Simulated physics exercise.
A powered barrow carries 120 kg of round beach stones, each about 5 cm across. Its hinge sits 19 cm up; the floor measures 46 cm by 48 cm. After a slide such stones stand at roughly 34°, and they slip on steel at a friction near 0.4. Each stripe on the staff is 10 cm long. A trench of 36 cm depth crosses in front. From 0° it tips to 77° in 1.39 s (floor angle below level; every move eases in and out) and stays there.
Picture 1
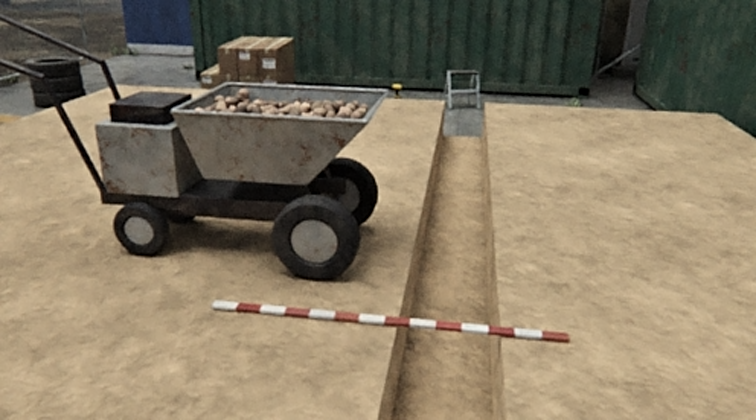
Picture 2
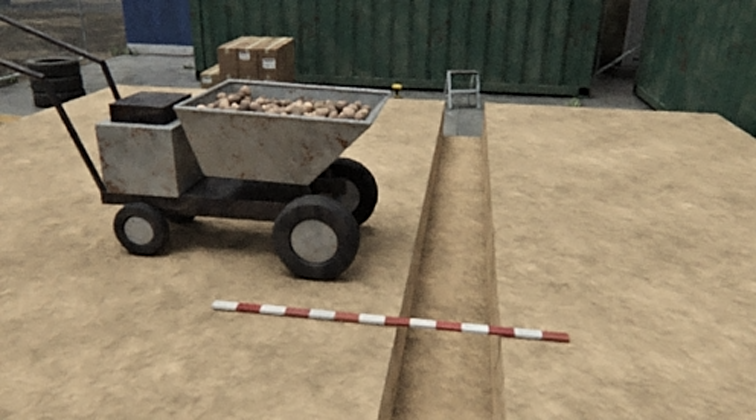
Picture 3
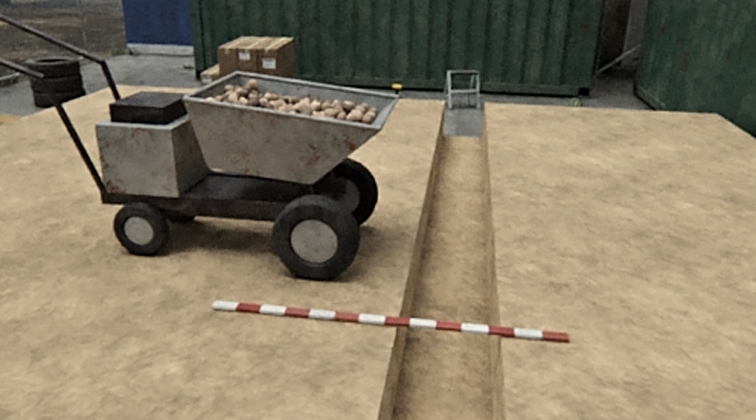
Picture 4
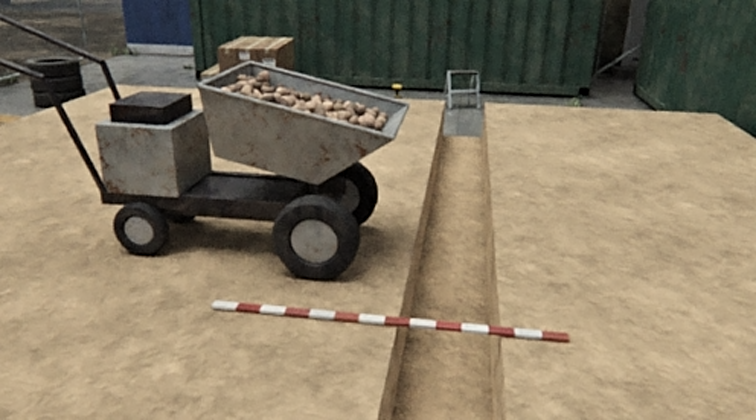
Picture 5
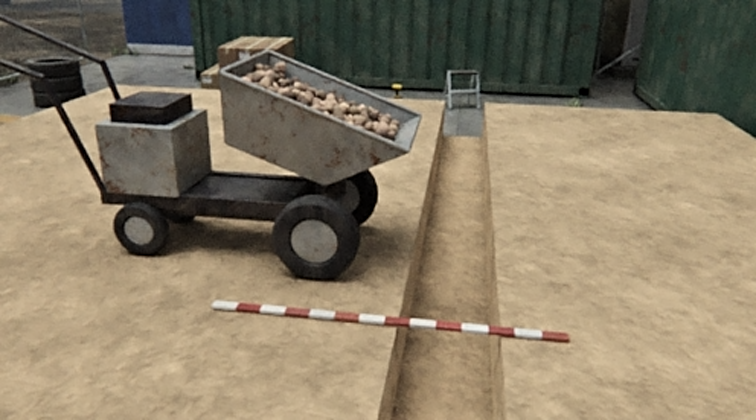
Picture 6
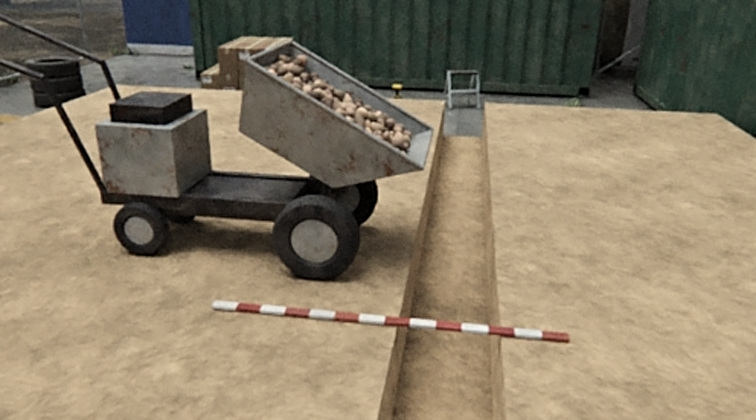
The metal tray on a small wheeled barrow, loaded with round stones, tilted steadily down toward the right, its back end rising high, while the barrow stayed parked beside a narrow trench.
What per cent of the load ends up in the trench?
Some 70 per cent of it.
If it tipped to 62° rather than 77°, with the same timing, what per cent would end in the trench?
In that case some 65 per cent.
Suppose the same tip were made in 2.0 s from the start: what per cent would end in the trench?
It would be near 70 per cent.
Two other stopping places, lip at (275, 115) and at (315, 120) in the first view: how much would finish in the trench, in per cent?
First some 70, then 100 per cent.
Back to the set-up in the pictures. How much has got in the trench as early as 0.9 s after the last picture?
About 50 per cent by then.
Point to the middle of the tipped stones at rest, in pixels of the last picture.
Near (474, 312).
Then, 0.5 s after the last picture the floor is at 65°, 97 % in the tray, 3 % in the trench; the foremost stones are at (475, 237).
Then, 0.9 s after the last picture the floor is at 77°, 24 % in the tray, 50 % in the trench, 26 % past the trench; the foremost stones are at (609, 271).
Then, 1.3 s after the last picture the floor is at 77°, 1 % in the tray, 69 % in the trench, 30 % past the trench; the foremost stones are at (690, 265).
Then, 3.2 s after the last picture the floor is at 77°, 0 % in the tray, 70 % in the trench, 30 % past the trench; the foremost stones are at (731, 259).
